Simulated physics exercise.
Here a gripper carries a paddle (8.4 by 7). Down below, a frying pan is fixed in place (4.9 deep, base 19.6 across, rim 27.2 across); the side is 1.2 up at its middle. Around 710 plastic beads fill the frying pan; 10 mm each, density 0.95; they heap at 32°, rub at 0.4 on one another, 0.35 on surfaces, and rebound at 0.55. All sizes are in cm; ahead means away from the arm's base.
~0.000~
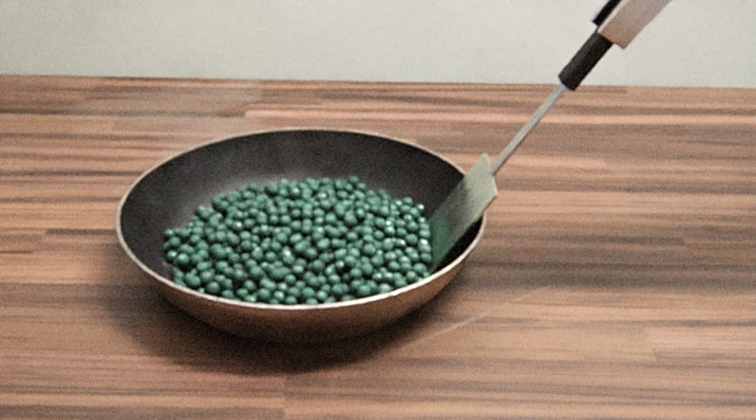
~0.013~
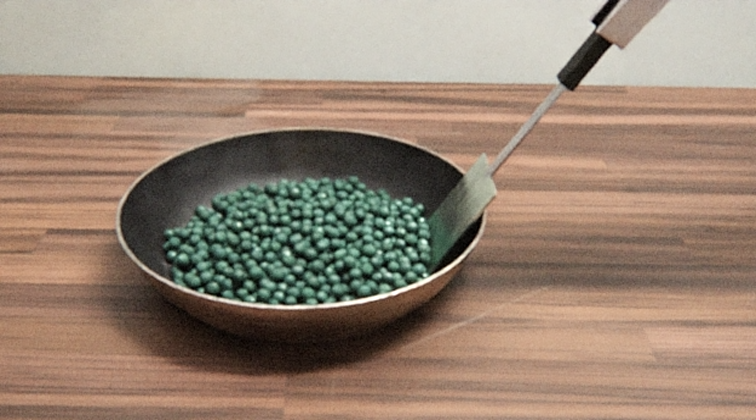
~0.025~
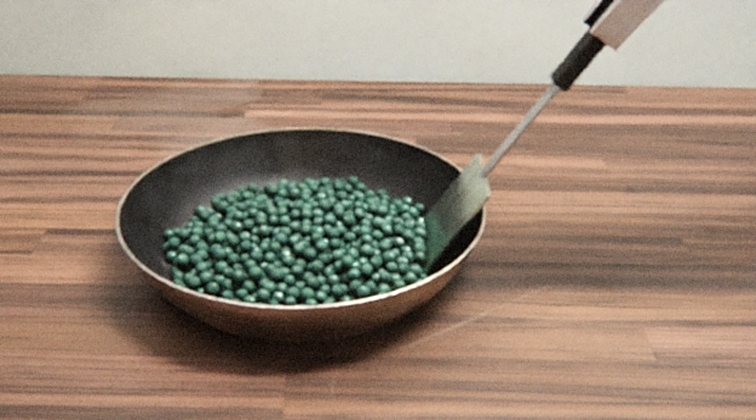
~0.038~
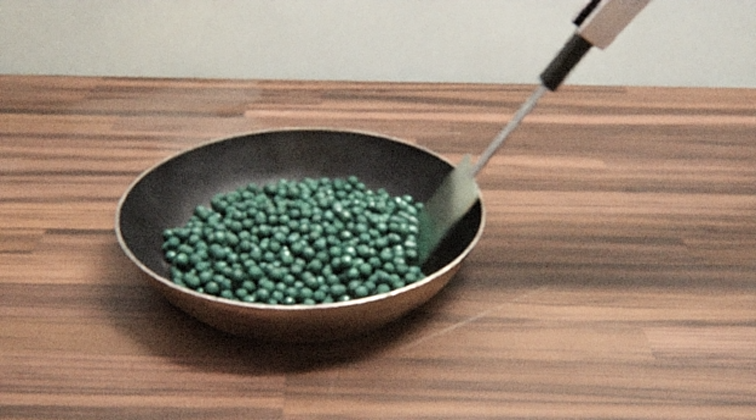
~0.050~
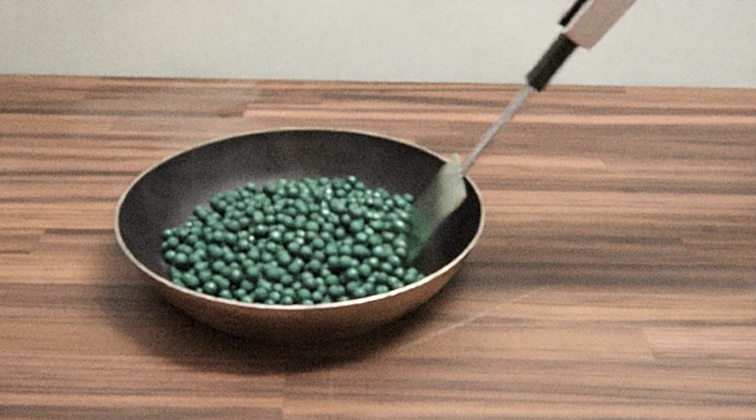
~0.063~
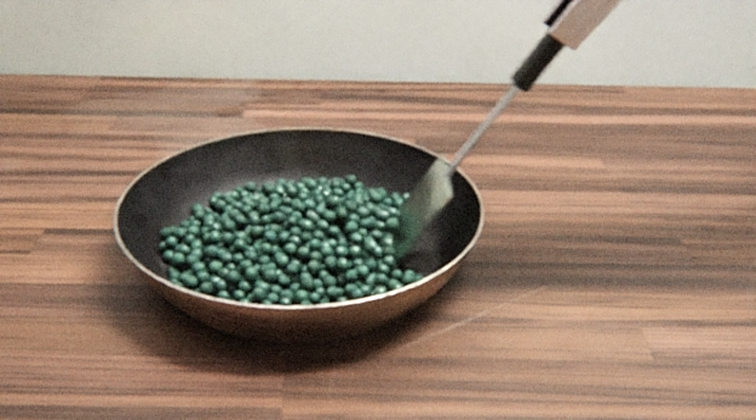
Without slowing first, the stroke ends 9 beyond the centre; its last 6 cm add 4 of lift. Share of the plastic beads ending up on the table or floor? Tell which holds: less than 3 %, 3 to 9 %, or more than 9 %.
What holds is 3 to 9 %.
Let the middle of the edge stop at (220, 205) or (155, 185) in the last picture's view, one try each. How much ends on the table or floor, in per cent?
Estimates, in order: 0 % and 15 %.
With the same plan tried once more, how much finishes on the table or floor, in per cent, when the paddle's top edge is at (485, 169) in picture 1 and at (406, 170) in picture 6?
Around 15 per cent finishes on the table or floor.
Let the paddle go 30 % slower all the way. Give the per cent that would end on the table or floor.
About 0 per cent.
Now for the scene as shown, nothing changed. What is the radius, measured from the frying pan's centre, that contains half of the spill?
About 26 cm out from the centre.
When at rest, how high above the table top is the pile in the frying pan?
About 5.0 cm above the table.
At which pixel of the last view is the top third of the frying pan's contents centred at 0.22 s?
It is centred at about (223, 222).
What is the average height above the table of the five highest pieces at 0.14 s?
I'd put them at about 5 centimetres above the table.
After 0.14 s, sloping 57°, highest piece 5 above the table; 706 in the frying pan.
After 0.22 s, sloping 57°, highest piece 6 above the table; 706 in the frying pan.
After 0.45 s, sloping 57°, highest piece 6 above the table; 672 in the frying pan, 33 on the table or floor, 1 on the blade or in flight.
After 1.50 s, sloping 57°, highest piece 5 above the table; 672 in the frying pan, 34 on the table or floor.
In the end, 672 in the frying pan, 34 on the table or floor. That is 5 % on the table or floor.
